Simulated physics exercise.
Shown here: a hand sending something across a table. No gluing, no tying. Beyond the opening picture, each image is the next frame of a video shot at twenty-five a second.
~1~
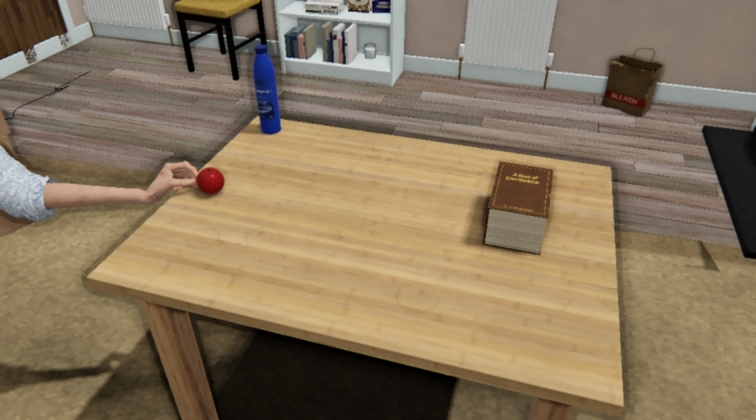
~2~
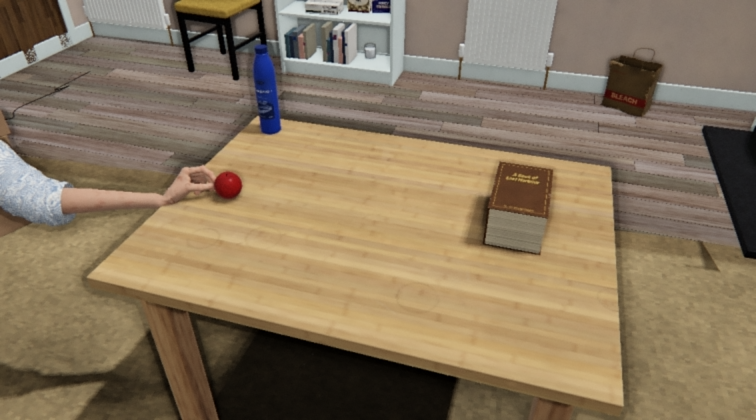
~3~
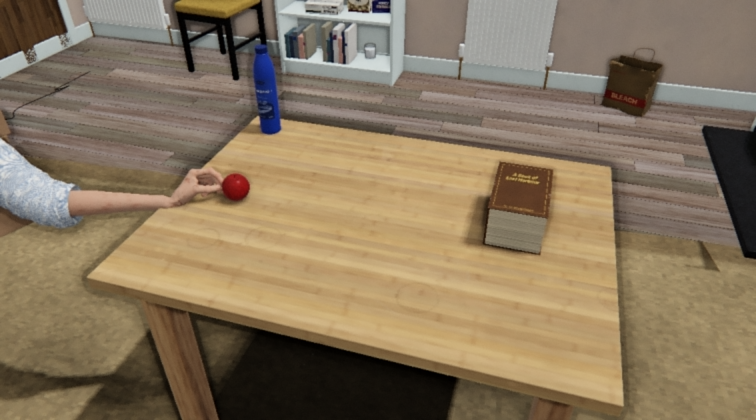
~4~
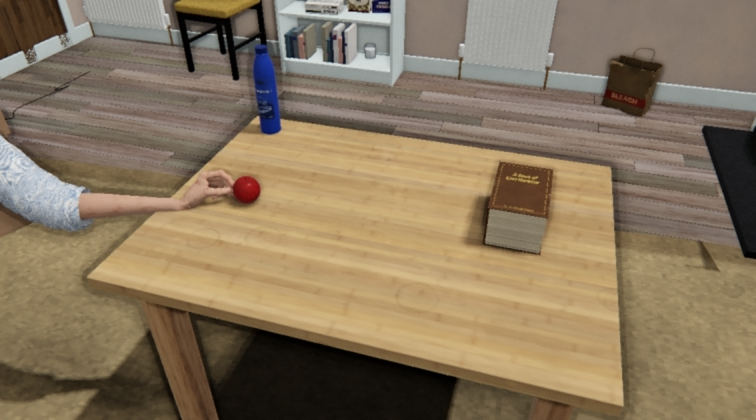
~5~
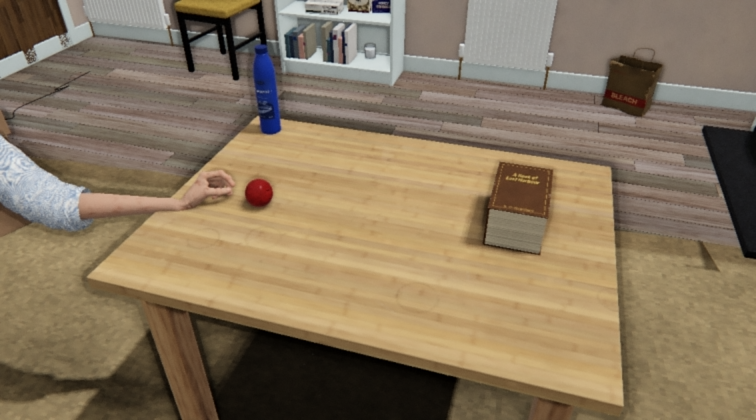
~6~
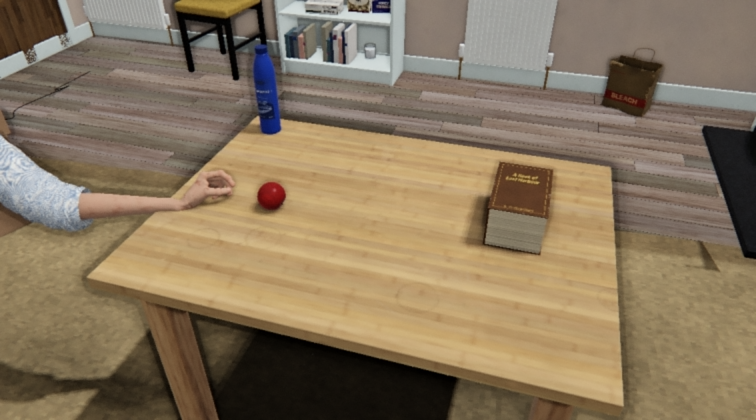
We see a hand push a red apple rightward from the left side of a wooden table holding a blue bottle and a brown book; the hand then lets go, and the apple rolls a short way across the tabletop.
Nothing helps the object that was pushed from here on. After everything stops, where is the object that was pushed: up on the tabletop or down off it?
It clears the edge.
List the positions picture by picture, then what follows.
Under the hand; red apple (210, 181), in the first frame.
Under the hand; red apple (228, 185), in the second frame.
Under the hand; red apple (236, 187), in the third frame.
Red apple (247, 190), in the fourth frame.
Red apple (259, 193) rolled a little, in the fifth frame.
Red apple (272, 196) rolled about its own width, in the sixth frame.
Then, 0.30 s after the last picture, red apple rolled well along near (368, 220).
Then, 0.80 s after the last picture, red apple rolled well along near (538, 262).
Then, 1.30 s after the last picture, red apple now off the table.
By the end, off the table, red apple.
